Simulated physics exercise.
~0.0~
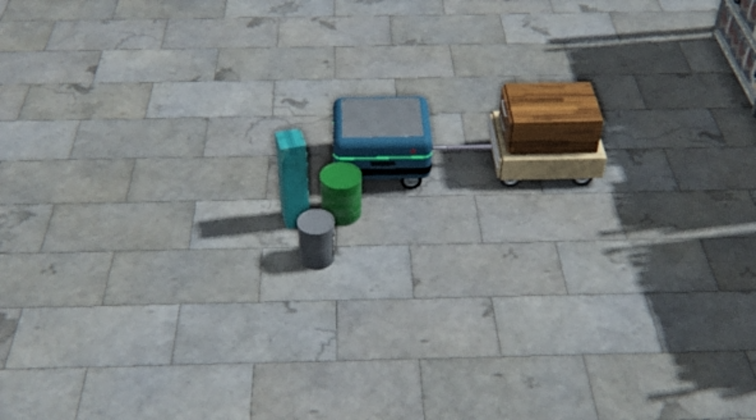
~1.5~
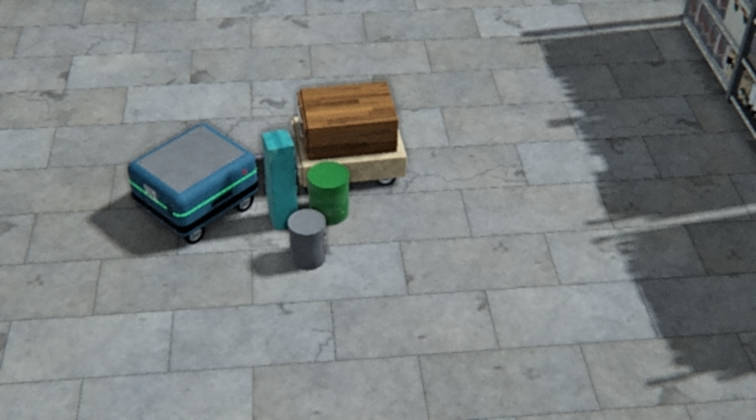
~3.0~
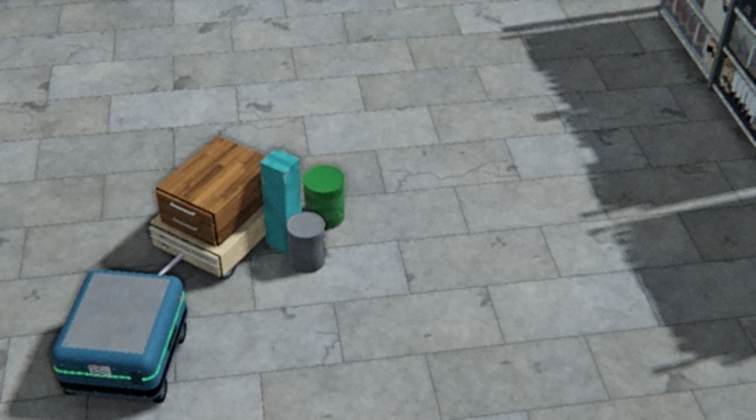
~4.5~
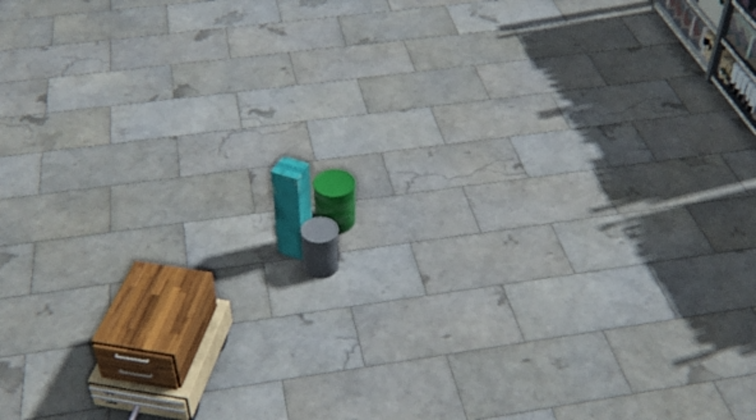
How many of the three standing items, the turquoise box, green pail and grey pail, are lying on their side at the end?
None of them are. The turquoise box and both pails are still standing upright at the end.
